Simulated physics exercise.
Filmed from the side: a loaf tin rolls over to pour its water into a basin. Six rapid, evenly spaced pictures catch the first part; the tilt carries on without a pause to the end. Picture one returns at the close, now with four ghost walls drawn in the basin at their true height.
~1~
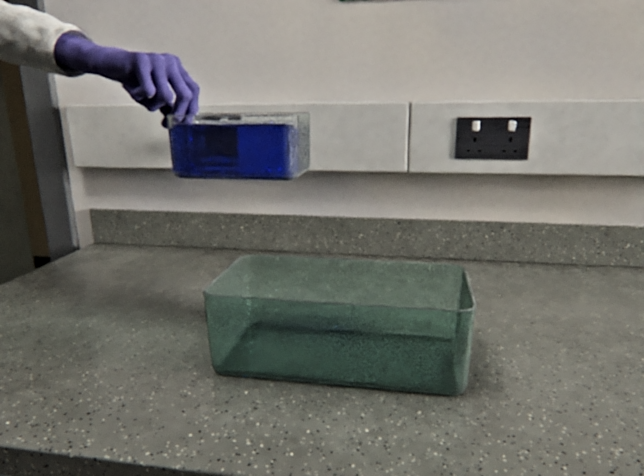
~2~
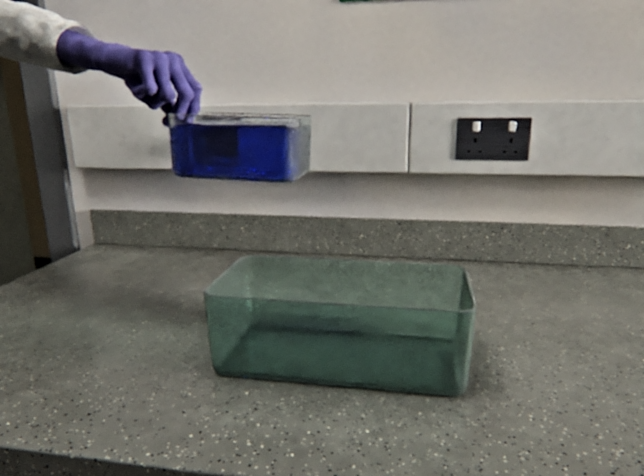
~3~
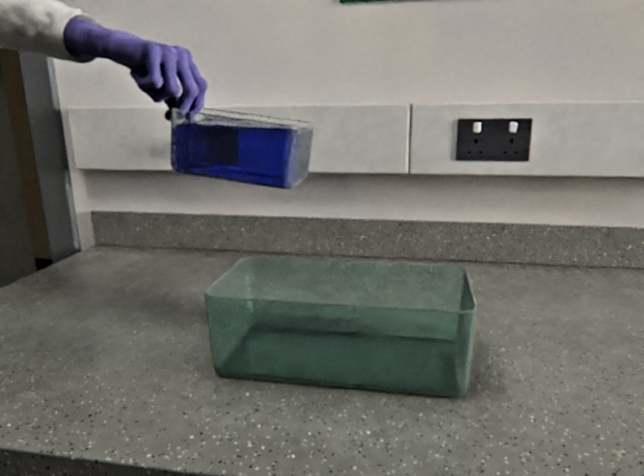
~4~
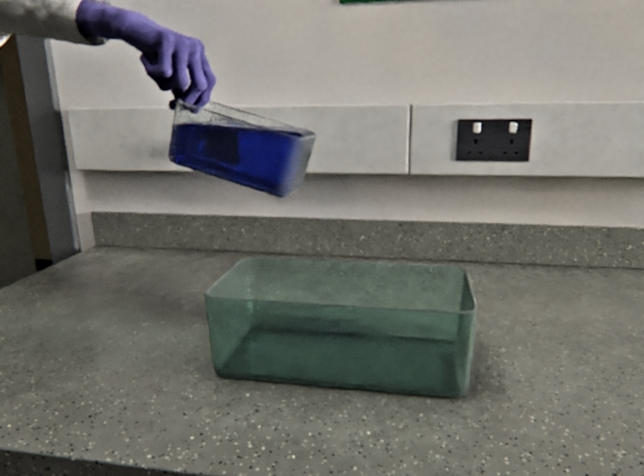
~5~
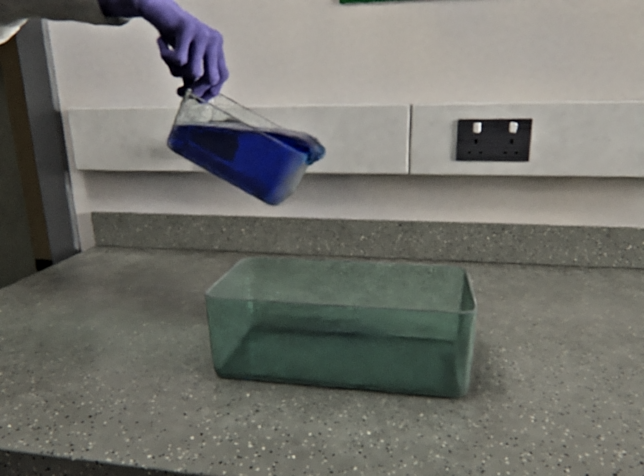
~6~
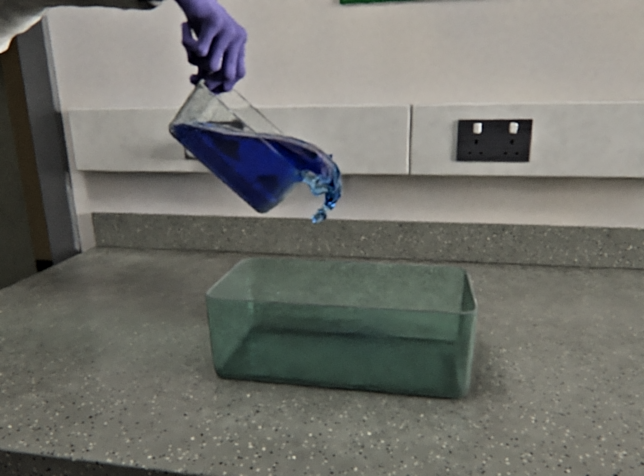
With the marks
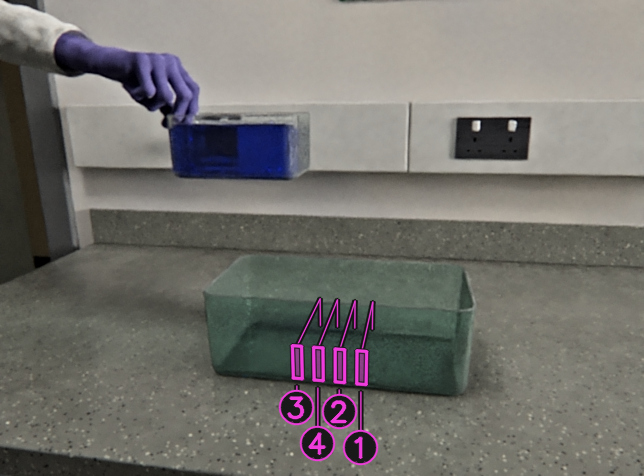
A purple-gloved hand tilting a clear container of blue liquid rightward above a green basin, liquid beginning to spill over its lip.
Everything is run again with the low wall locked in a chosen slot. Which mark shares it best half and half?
Use slot 1.
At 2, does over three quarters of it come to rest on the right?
No, it does not.
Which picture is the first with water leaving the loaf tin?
In picture 4.
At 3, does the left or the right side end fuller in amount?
The right one.
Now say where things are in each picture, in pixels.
In the first picture, upright, lip at (302, 113); basin from (213, 368) to (466, 391); nothing has left yet.
In the second picture, upright, lip at (303, 116); nothing has left yet.
In the third picture, tipped about 8°, lip at (306, 124); nothing has left yet.
In the fourth picture, tipped about 16°, lip at (309, 135); water is over the lip, down to (309, 135).
In the fifth picture, tipped about 28°, lip at (310, 150); water is over the lip, down to (316, 159).
In the sixth picture, tipped about 42°, lip at (308, 167); water is over the lip, down to (321, 215).
In magenta, 1 at (360, 391); 2 at (339, 389); 3 at (296, 385); 4 at (317, 387).
For slot 1, about 53 % ends left of the wall and 42 % right of it; 5 % is lost outside.
For slot 2, about 32 % ends left of the wall and 63 % right of it; 5 % is lost outside.
For slot 3, about 16 % ends left of the wall and 79 % right of it; 5 % is lost outside.
For slot 4, about 22 % ends left of the wall and 73 % right of it; 4 % is lost outside.
